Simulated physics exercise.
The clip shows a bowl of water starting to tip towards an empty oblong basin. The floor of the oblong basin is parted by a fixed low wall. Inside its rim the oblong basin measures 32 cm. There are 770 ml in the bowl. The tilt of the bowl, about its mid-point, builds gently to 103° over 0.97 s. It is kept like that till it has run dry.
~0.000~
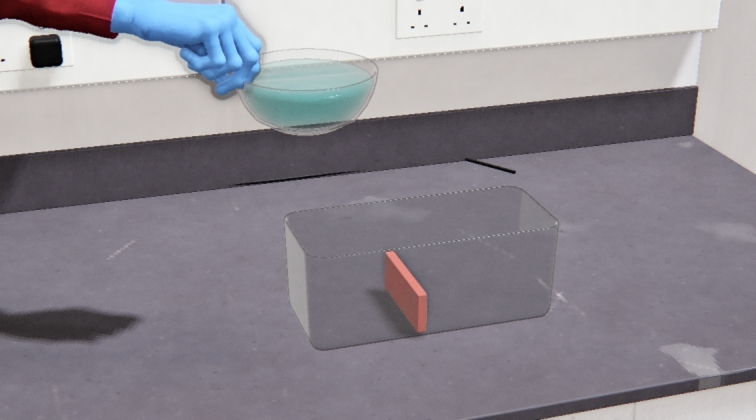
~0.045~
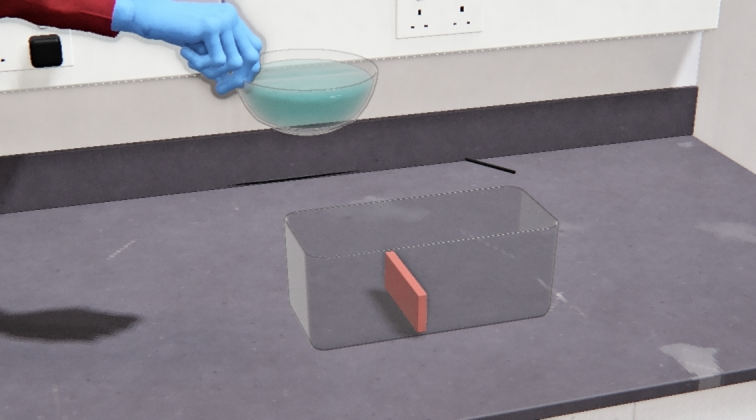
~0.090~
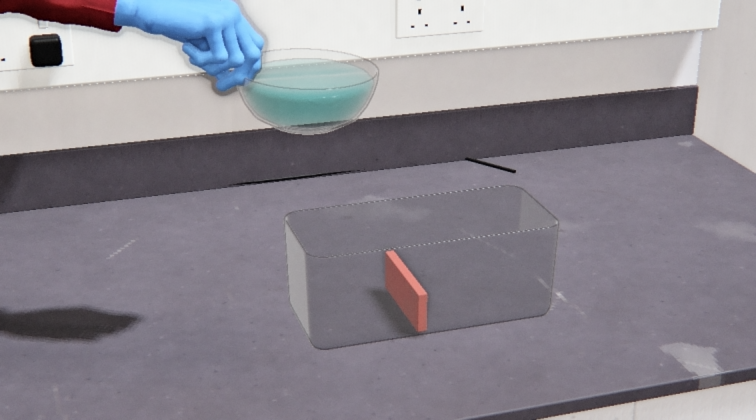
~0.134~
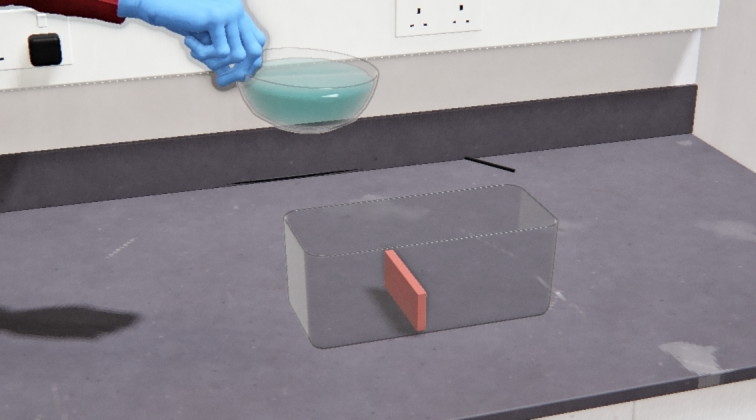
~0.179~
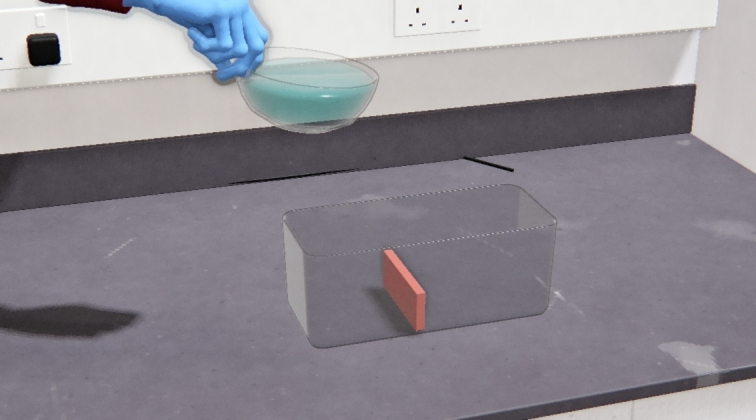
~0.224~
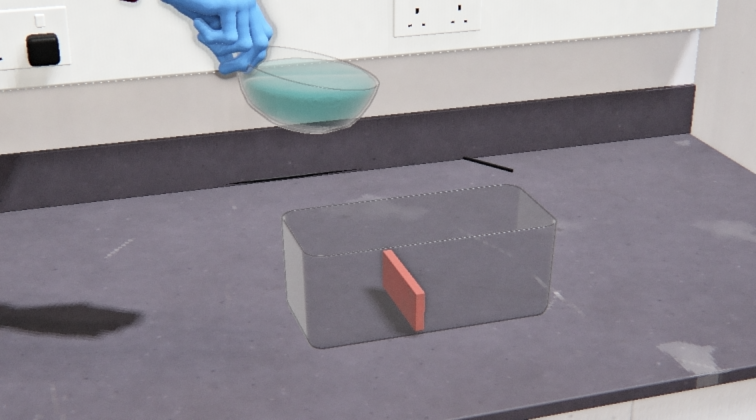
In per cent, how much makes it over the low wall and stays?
Roughly 73 per cent is past the wall.
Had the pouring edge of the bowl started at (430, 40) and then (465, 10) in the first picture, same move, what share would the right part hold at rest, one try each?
In turn about 90 and 75 per cent.
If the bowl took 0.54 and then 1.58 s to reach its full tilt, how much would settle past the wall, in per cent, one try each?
First 60, then 80 per cent.
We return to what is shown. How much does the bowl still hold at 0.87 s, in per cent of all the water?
Some 1 per cent.
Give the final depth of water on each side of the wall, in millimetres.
Left about 12 mm, right about 26 mm.
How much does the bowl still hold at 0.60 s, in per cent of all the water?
About 30 per cent.
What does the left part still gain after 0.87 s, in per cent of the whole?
Near 6 in a hundred.
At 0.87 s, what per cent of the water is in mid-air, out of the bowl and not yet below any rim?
Some 6 per cent.
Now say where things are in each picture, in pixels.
It leans 0°; its right rim is at (374, 65); the water meets the walls at (237, 83) and (370, 71); the oblong basin's rim runs from (295, 237) to (540, 206); the wall's top is at (405, 274), in the first frame.
It leans 1°; its right rim is at (374, 65); the water meets the walls at (237, 82) and (370, 71), in the second frame.
It leans 2°; its right rim is at (375, 66); the water meets the walls at (238, 81) and (370, 72), in the third frame.
It leans 5°; its right rim is at (375, 69); the water meets the walls at (239, 78) and (370, 71), in the fourth frame.
It leans 8°; its right rim is at (374, 73); the water meets the walls at (240, 77) and (370, 72), in the fifth frame.
It leans 13°; its right rim is at (375, 78); the water meets the walls at (241, 78) and (372, 73), in the sixth frame.
By 0.60 s the tilt is 70° and 31 per cent is still to pour, 2 is left of the wall and 18 right of it.
By 0.87 s the tilt is 100° and 1 per cent is still to pour, 18 is left of the wall and 73 right of it.
By 1.16 s the tilt is 103° and 0 per cent is still to pour, 24 is left of the wall and 73 right of it.
By 1.47 s the tilt is 103° and 0 per cent is still to pour, 24 is left of the wall and 73 right of it.
At rest 24 per cent lies left of the wall, 73 right of it and 3 outside.
